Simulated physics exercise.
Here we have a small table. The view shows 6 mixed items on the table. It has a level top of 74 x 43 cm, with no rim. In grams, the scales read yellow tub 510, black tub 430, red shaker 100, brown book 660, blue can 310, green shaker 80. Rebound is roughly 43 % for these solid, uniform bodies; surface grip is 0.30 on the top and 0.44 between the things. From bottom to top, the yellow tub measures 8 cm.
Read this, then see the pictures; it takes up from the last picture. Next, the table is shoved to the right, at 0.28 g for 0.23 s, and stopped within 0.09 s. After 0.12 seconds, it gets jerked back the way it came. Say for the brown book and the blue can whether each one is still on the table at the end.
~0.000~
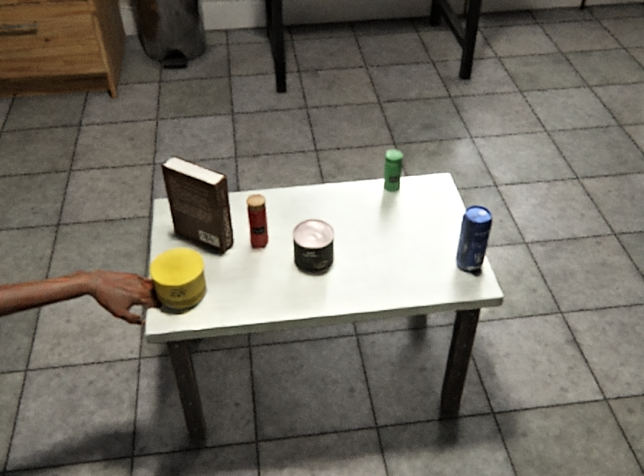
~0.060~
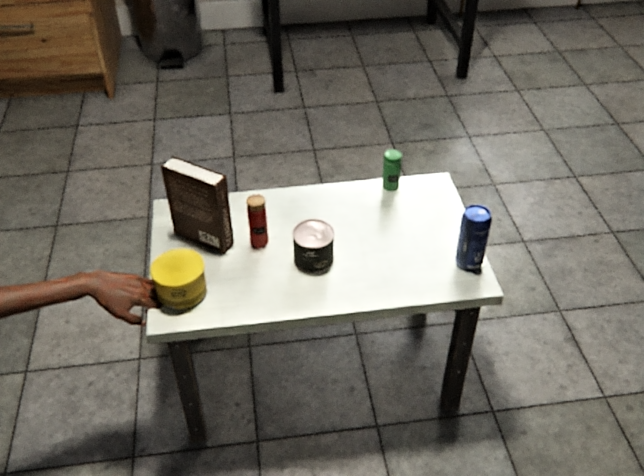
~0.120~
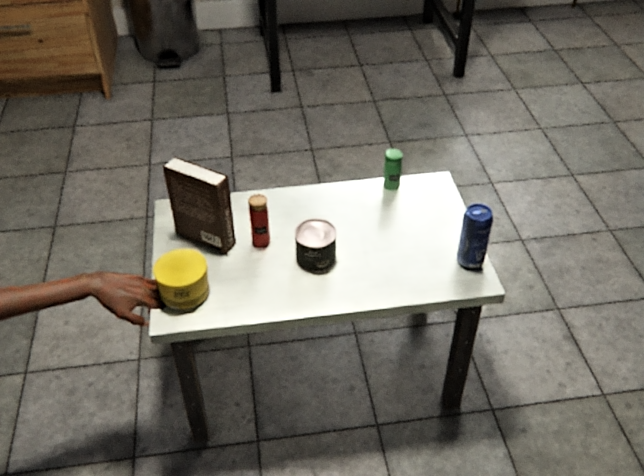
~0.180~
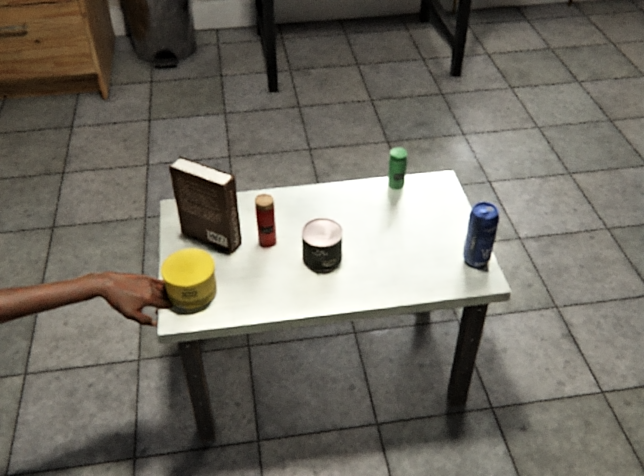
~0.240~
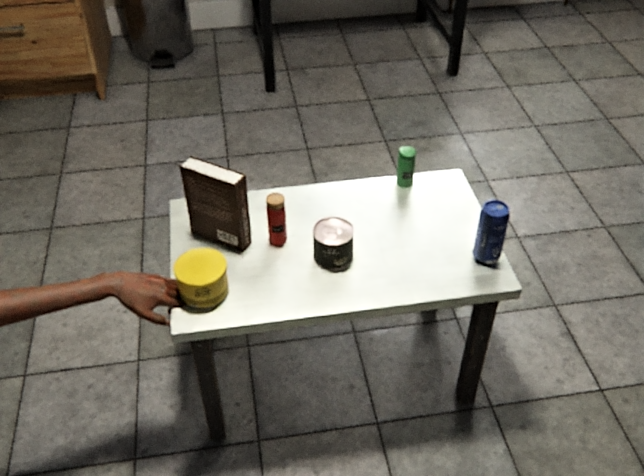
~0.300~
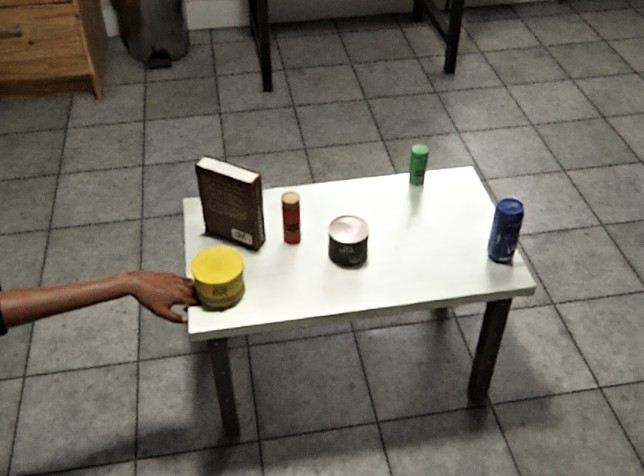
The brown book survives on top; the blue can comes off.
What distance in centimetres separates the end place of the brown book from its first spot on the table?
Roughly 0 centimetres.
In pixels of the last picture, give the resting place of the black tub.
About (313, 246).
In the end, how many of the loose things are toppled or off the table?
I make it 1.
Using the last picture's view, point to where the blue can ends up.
End position: Roughly (434, 374).
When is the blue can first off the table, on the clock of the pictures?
It happens near 0.6 s.
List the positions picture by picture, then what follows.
The first picture shows brown book (199, 205); blue can (473, 239).
The second picture shows red shaker (258, 221); green shaker (392, 170).
The third picture shows yellow tub (183, 280); black tub (316, 246).
The fourth picture shows table along by 2 cm; red shaker (266, 220); green shaker (397, 169).
The fifth picture shows table along by 4 cm; yellow tub (202, 279); black tub (333, 243).
The sixth picture shows table along by 8 cm; brown book (232, 204); blue can (505, 231).
Around 0.40 s, table along by 10 cm; blue can shifted 2 cm near (525, 228); brown book shifted 2 cm near (251, 202); red shaker shifted 2 cm.
Around 0.80 s, blue can now off the table; brown book shifted 3 cm near (211, 206); red shaker shifted 3 cm.
Around 0.90 s, things are still on the move.
Finally (1.5 s), off the table, blue can; the other 5 still in place (within 5 cm). In the last view, brown book near (199, 208), blue can near (434, 374).
